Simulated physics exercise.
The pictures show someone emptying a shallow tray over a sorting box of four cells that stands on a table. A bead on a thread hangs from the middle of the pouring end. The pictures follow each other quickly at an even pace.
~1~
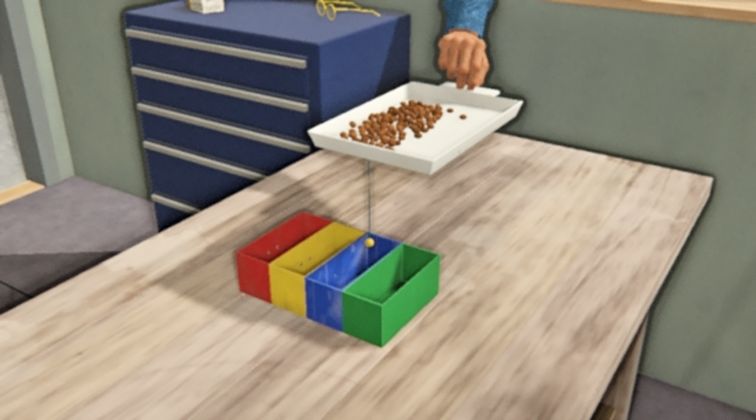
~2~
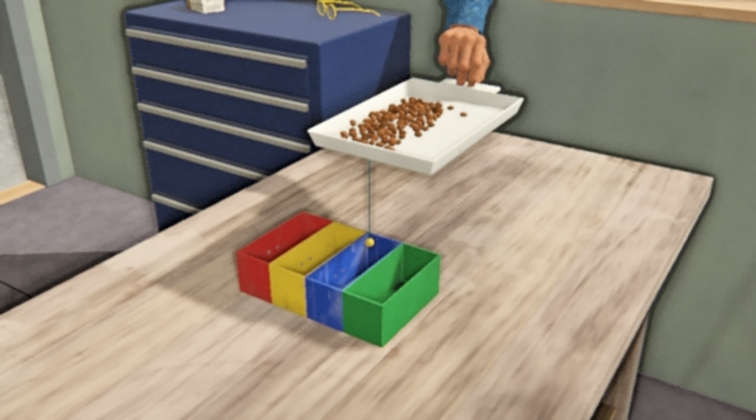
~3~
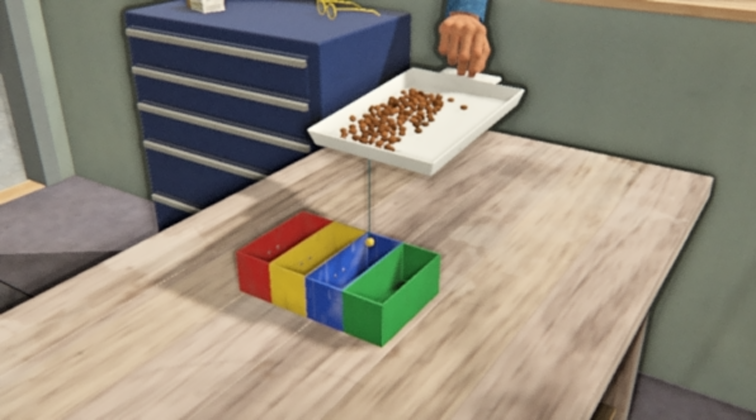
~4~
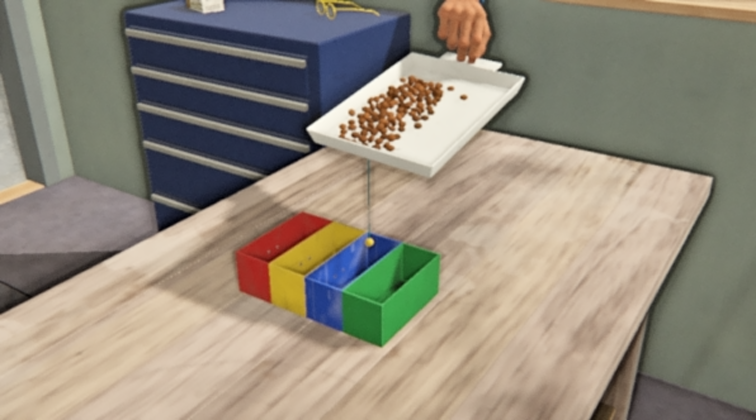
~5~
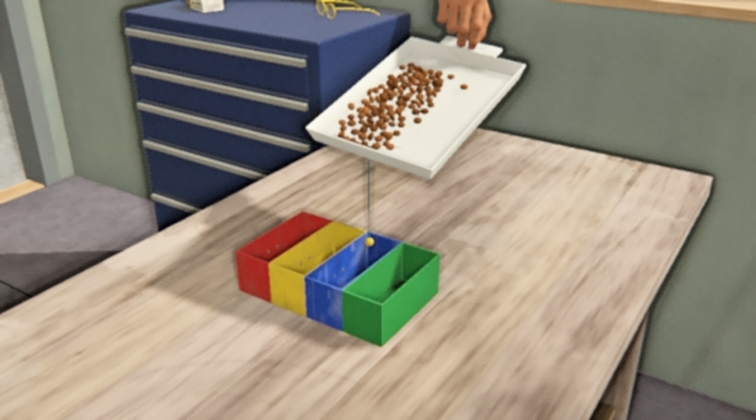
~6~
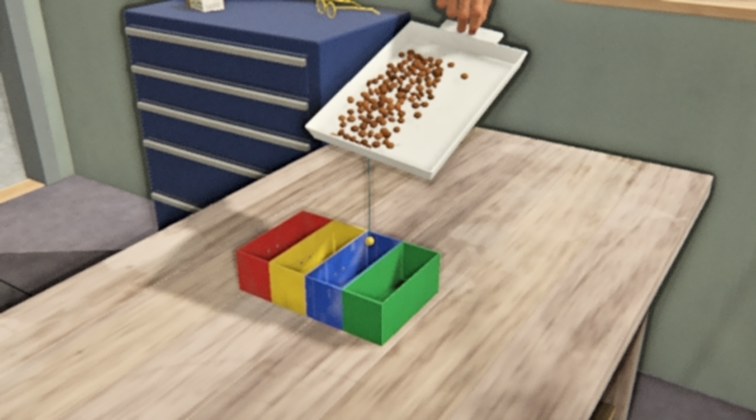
A pale wooden table stands by a grey-green wall and a dark blue drawer cabinet, seen from above at an angle by a still camera. On it sits a box with red, yellow, blue and green cells from left to right, below a white tray of brown pieces and a small yellow bead on a thread. A hand raises the tray's far end, gradually steepening its slant toward the box, while the pieces stay bunched together.
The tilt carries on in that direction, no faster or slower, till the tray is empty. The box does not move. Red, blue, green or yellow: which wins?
The green cell gets the most.
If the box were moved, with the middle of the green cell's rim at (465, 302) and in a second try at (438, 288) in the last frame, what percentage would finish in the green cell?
Roughly 0 per cent, and 30 per cent.
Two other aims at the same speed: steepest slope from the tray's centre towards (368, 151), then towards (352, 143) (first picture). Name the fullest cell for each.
At the first place that yellow cell, at the second the yellow one.
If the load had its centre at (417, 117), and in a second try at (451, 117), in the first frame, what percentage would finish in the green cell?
About 40 and 40 per cent.
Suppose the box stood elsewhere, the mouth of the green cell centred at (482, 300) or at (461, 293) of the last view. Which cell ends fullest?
One: The yellow one. Two: The blue one.
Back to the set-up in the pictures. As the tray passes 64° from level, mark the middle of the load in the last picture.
Around (387, 153).
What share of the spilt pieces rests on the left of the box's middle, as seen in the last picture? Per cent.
It comes to 10 per cent or so.
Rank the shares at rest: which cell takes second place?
It is the blue cell.
Soon after the last picture, tray tipped steeply; nearly all on the tray; a stray few falling or outside the box.
A little later, tray tipped past a quarter turn; about a quarter on the tray; about a quarter in the green cell; a small part in the blue cell; about a third falling or outside the box.
Later still, tray tipped past a quarter turn; about half in the green cell; about a quarter in the blue cell; about a third falling or outside the box.
At rest, tray tipped past a quarter turn; about half in the green cell; about a quarter in the blue cell; none in the yellow cell; none in the red cell; about a third outside the box.
